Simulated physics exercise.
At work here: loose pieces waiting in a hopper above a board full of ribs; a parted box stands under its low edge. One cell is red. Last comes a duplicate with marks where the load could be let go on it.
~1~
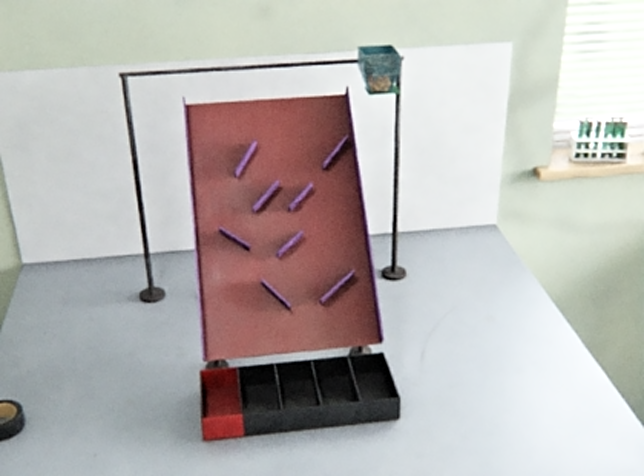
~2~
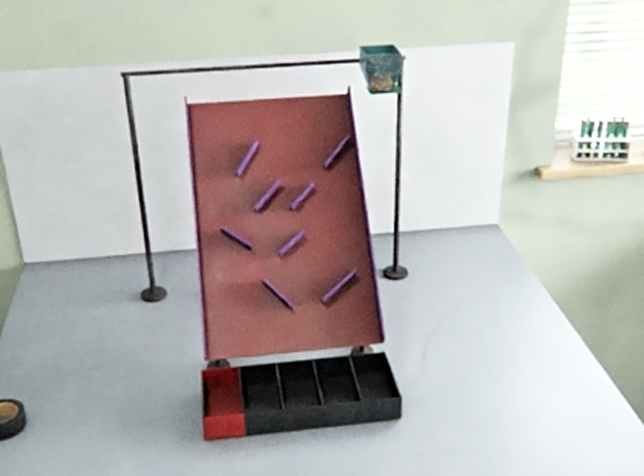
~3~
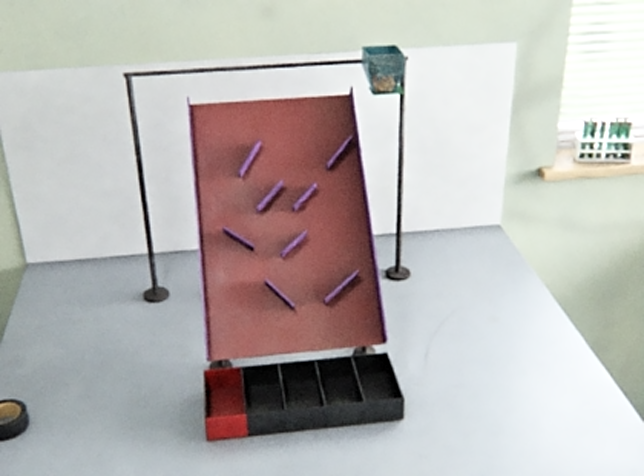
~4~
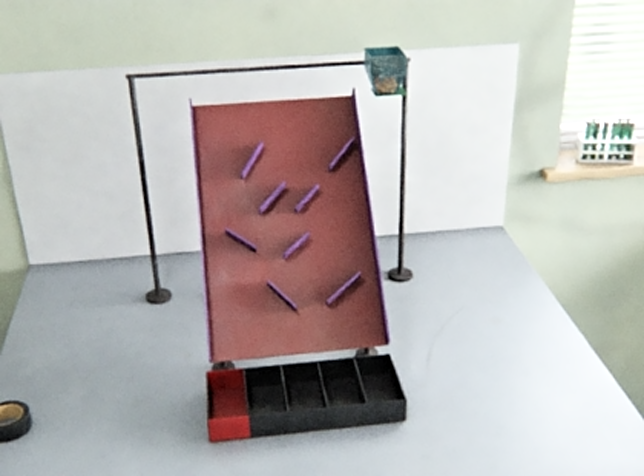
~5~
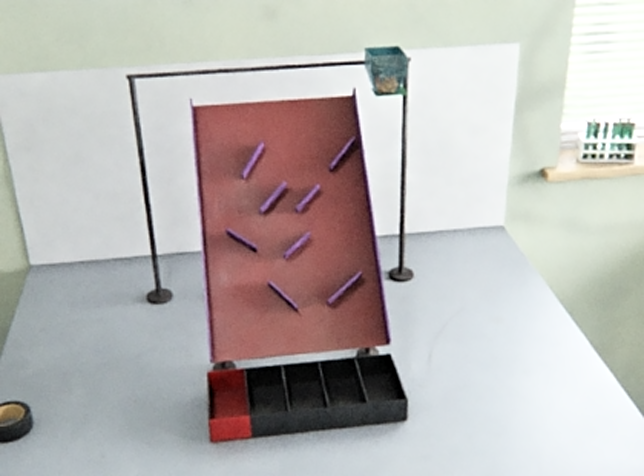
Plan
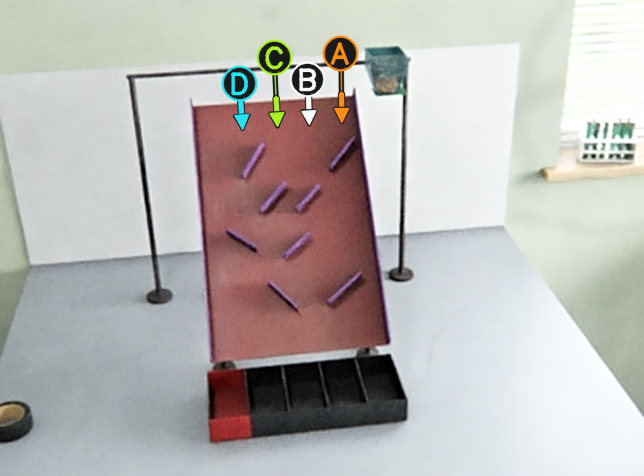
A tilted reddish board with purple ribs stood above a black box with one red cell at its left end, while a small greenish hopper hung at the upper right; nothing noticeably moved.
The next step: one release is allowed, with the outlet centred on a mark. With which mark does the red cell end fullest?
Choose D.
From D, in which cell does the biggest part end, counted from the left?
It is the first one.
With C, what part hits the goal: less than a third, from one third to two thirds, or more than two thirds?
It is less than a third.
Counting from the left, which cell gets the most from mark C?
The fourth.
On the marked copy, mark A meets the board at (341, 117); mark B meets the board at (309, 119); mark C meets the board at (277, 121); mark D meets the board at (242, 124).
With A, roughly a third in the red cell, roughly half in other cells, just a few held on the board, about a tenth outside the box.
With B, roughly a quarter in the red cell, roughly two thirds in other cells, about a tenth outside the box.
With C, about a tenth in the red cell, the larger part in other cells, about a tenth outside the box.
With D, roughly two thirds in the red cell, roughly a quarter in other cells, about a tenth outside the box.
